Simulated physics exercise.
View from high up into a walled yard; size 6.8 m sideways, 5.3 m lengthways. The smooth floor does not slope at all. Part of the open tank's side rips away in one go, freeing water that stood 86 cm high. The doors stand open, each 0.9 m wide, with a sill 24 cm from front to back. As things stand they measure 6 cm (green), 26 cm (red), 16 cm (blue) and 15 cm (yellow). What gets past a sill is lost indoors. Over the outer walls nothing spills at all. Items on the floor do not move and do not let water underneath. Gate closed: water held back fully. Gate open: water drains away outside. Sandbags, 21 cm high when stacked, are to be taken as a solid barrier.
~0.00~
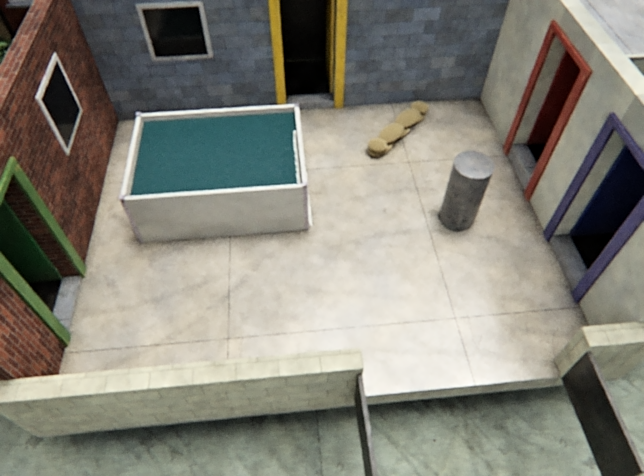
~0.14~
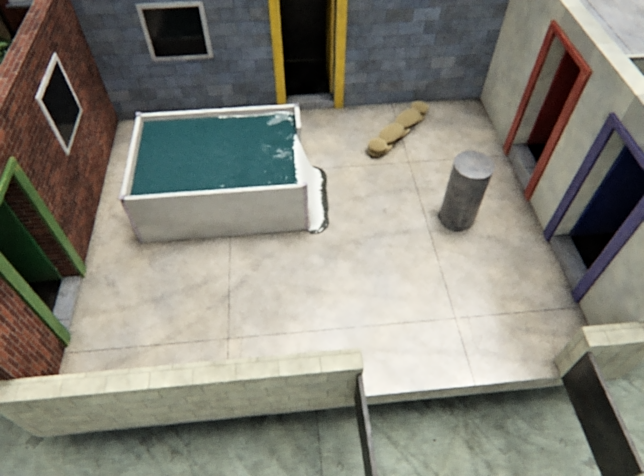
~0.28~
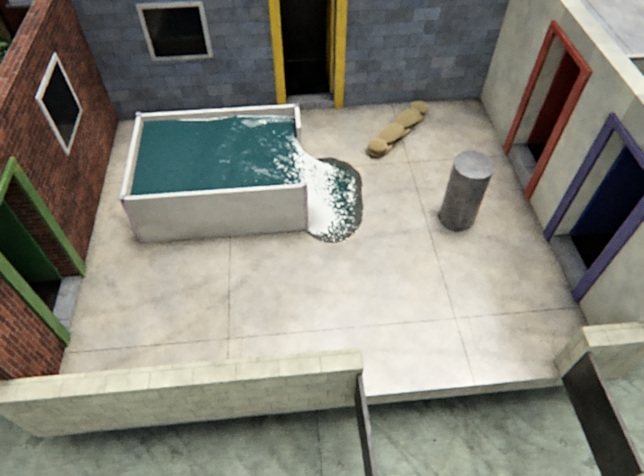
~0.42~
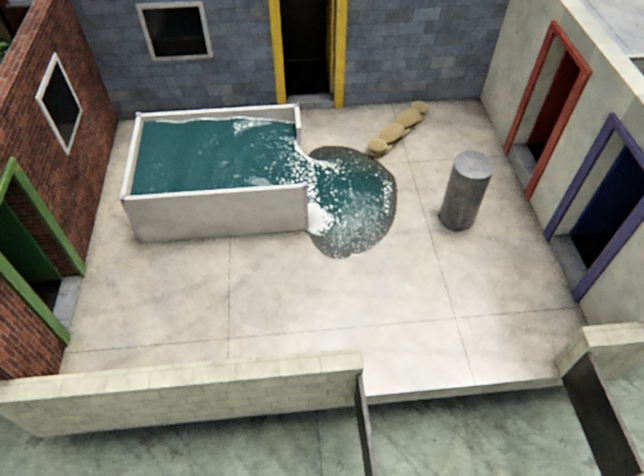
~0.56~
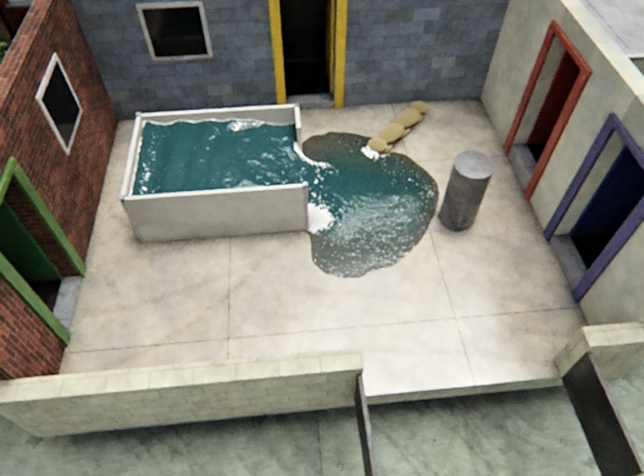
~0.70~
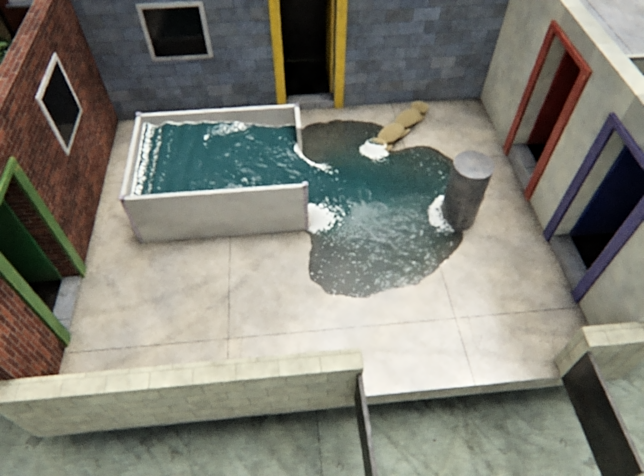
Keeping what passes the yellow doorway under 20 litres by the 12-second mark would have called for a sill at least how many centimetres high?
It would have called for about 6 cm.
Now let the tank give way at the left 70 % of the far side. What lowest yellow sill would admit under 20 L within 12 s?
Some 14.0 cm.
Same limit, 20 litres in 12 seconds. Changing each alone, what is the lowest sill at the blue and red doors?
Close to 18 cm (blue) and close to 38 cm (red).
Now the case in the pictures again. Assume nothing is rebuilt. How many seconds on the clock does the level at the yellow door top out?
Some 8.0 s, more or less.
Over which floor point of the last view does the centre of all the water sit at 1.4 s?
The water is centred near (293, 196).
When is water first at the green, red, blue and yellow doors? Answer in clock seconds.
Arrival times - green: 8.0 s; red: 0.9 s; blue: 1.2 s; yellow: 1.2 s.
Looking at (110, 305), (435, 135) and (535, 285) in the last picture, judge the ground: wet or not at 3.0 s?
In the order asked: Untouched, soaked, soaked.
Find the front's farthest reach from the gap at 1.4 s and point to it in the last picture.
(570, 305).
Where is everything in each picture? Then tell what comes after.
The open tank at (218, 152) is whole and still, 86 cm deep; the yellow door at (309, 61) is dry, in the first picture.
The front is at (322, 182), 0.4 m from the gap at (301, 183); 0.3 m2 of floor is wet, 86 cm left at the back, in the second picture.
The gap is at (301, 186), the front 0.9 m out at (357, 193); the back of the open tank holds 86 cm, in the third picture.
The front is at (392, 196), 1.4 m from the gap at (301, 187); 2.5 m2 of floor is wet, 86 cm left at the back, in the fourth picture.
Water pours out at (301, 188) and has run 2.1 m, to (433, 195); about 7 cm deep outside, 82 cm at the back, in the fifth picture.
The gap is at (301, 187), the front 2.8 m out at a hidden place; the back of the open tank holds 73 cm; 0.7 m in a straight line remain to the yellow door at (309, 61), in the sixth picture.
After 1.4 s water covers 40 % of the floor, deepest (43 cm) near (317, 204); 2 cm at the yellow door, 0 litres in over its 15 cm sill.
After 3.0 s water covers 50 % of the floor, deepest (42 cm) near (475, 100); 4 cm at the yellow door, 0 litres in over its 15 cm sill.
After 12.0 s water covers 95 % of the floor, deepest (9 cm) near (85, 269); 7 cm at the yellow door, 0 litres in over its 15 cm sill.
At the yellow door as built, the water arrived by 1.3 s and peaked near 10 cm at 7.8 s.
Run again over the same 12 s with other heights there, 37 litres in over 4.5 cm, 8 litres over 7.5 cm. The limit of 20 litres is kept from about 6 cm up.
